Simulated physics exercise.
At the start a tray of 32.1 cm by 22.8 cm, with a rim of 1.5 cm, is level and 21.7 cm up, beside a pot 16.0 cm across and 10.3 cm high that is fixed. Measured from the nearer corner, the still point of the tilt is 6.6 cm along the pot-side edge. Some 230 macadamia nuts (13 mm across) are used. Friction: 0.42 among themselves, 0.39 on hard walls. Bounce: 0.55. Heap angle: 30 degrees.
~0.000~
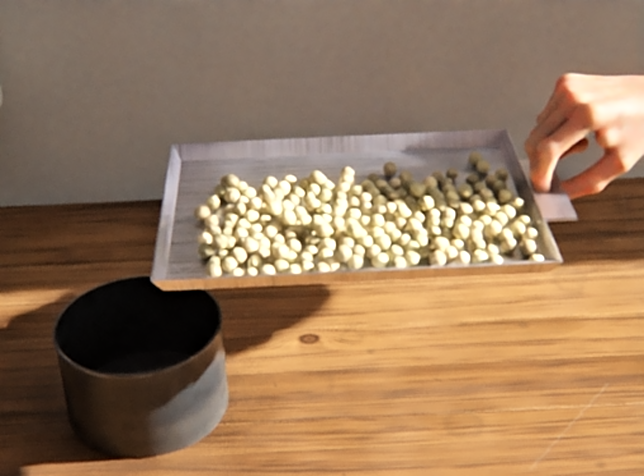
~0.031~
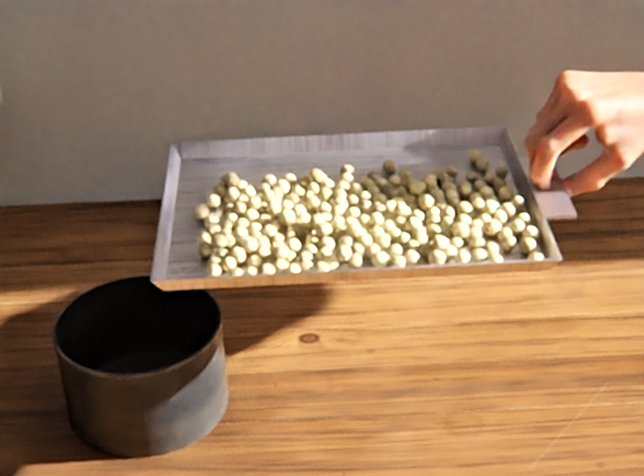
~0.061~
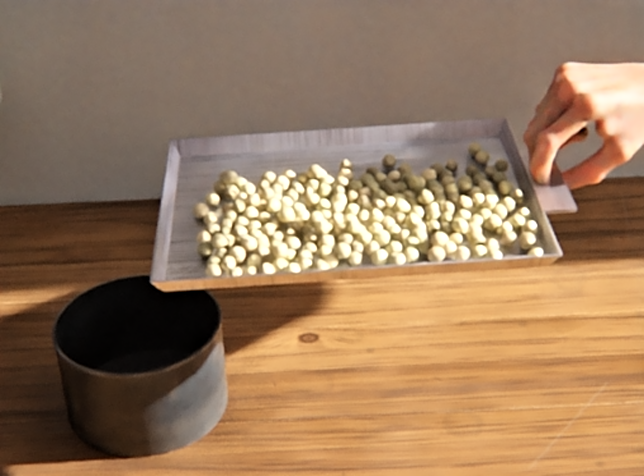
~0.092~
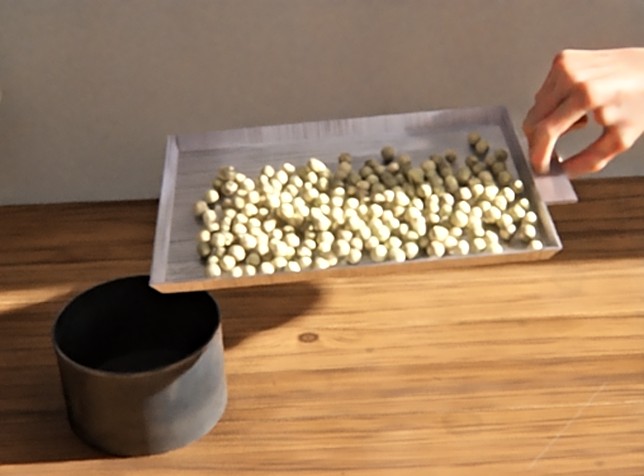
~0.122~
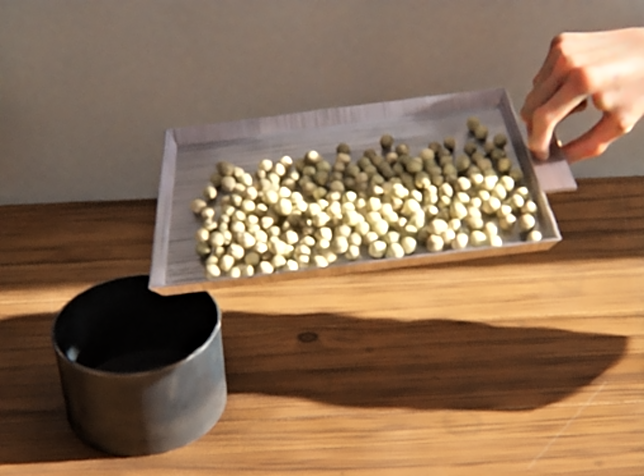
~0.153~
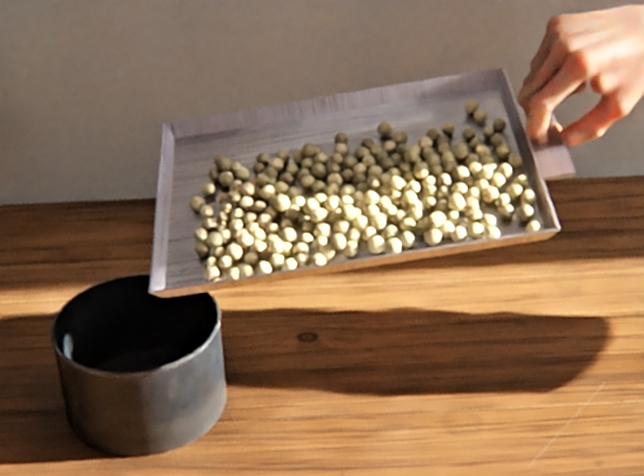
A hand raising the right end of a shallow tray of pale round nuts, tilting it toward a dark pot at left.
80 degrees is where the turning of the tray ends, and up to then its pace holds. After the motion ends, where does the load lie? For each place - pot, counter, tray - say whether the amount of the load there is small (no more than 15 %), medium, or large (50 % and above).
Pot: Small; counter: Large; left on the tray: Small.
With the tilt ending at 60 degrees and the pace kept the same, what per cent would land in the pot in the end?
In that case some 0 per cent.
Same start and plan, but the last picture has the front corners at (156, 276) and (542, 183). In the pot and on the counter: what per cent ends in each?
That works out as pot 35 and counter 65.
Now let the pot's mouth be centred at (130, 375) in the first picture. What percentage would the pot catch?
I'd put it at around 55 per cent.
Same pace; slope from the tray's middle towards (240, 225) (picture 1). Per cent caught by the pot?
Roughly 35 per cent.
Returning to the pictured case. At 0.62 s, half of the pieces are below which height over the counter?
Around 22 cm up.
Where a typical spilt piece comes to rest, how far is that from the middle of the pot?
That comes to near 22 cm.
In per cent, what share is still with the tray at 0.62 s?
It works out to near 65 per cent of the load.
After 0.43 s, tilt 46 degrees; the tray holds 100 %, the pot 0 %.
After 0.62 s, tilt 69 degrees; the tray holds 65 %, the pot 0 %.
Then, at 0.92 s, tilt 80 degrees; the tray holds 0 %, the pot 0 %.
At rest (2.0 s), pot 0 %, counter 100 %, tray 0 %.
